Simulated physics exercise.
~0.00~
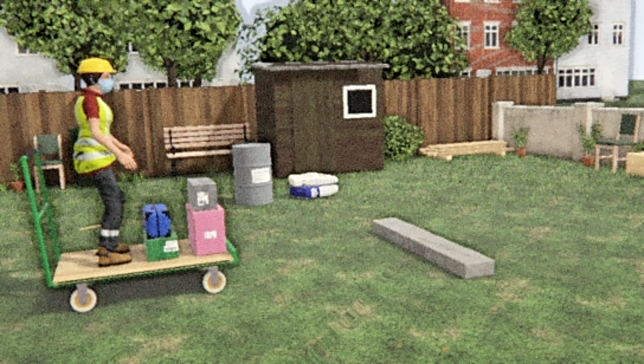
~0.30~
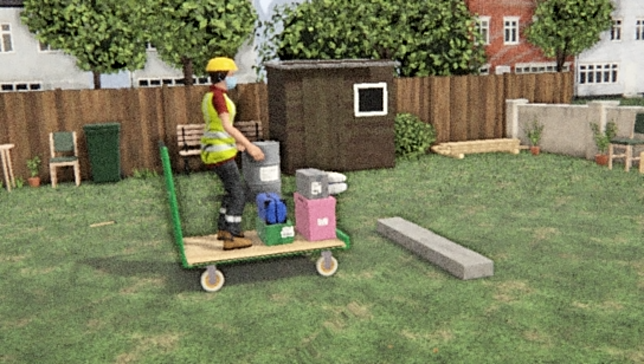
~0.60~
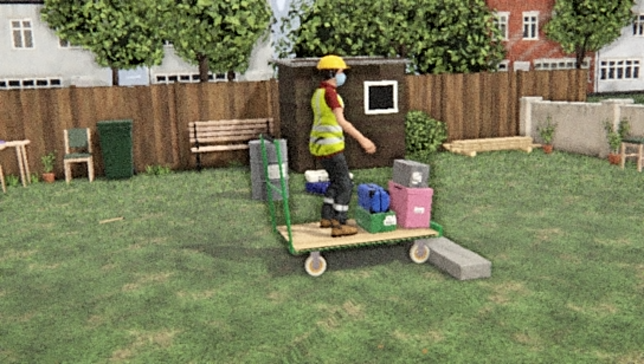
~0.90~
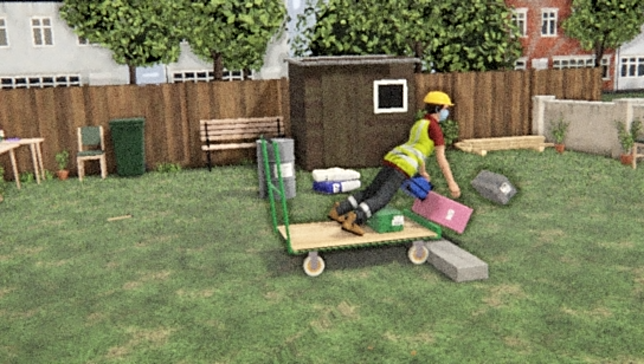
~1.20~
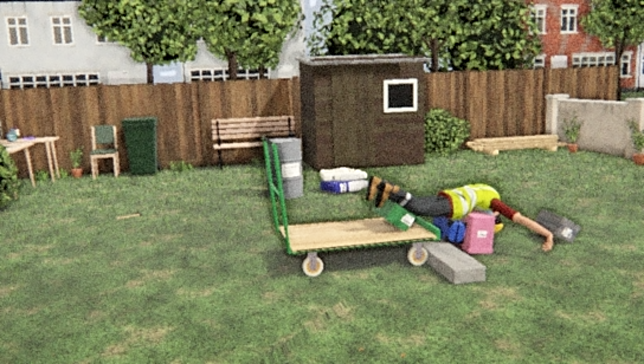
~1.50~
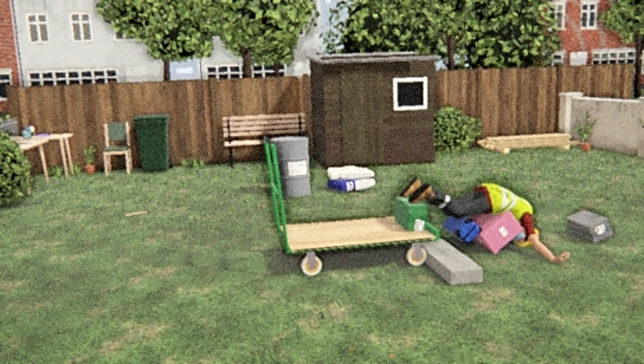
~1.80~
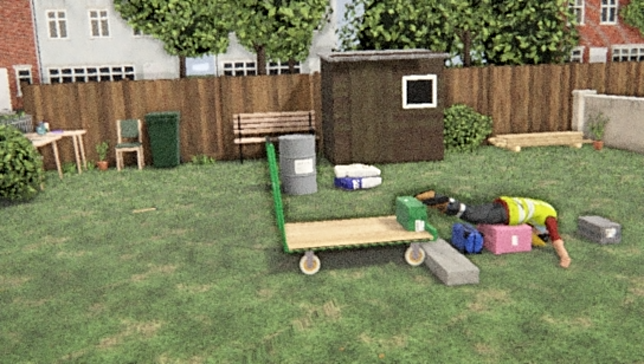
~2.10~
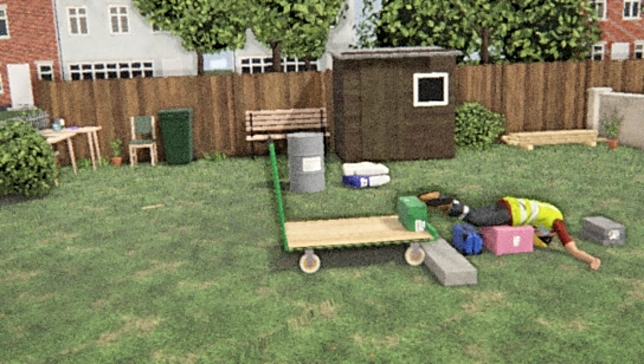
A green trolley carrying a standing worker in a yellow vest and several boxes rolled right across a lawn and stopped against a concrete kerb, pitching the worker forward with the load; they ended sprawled beyond it, one green box still on the deck's edge.
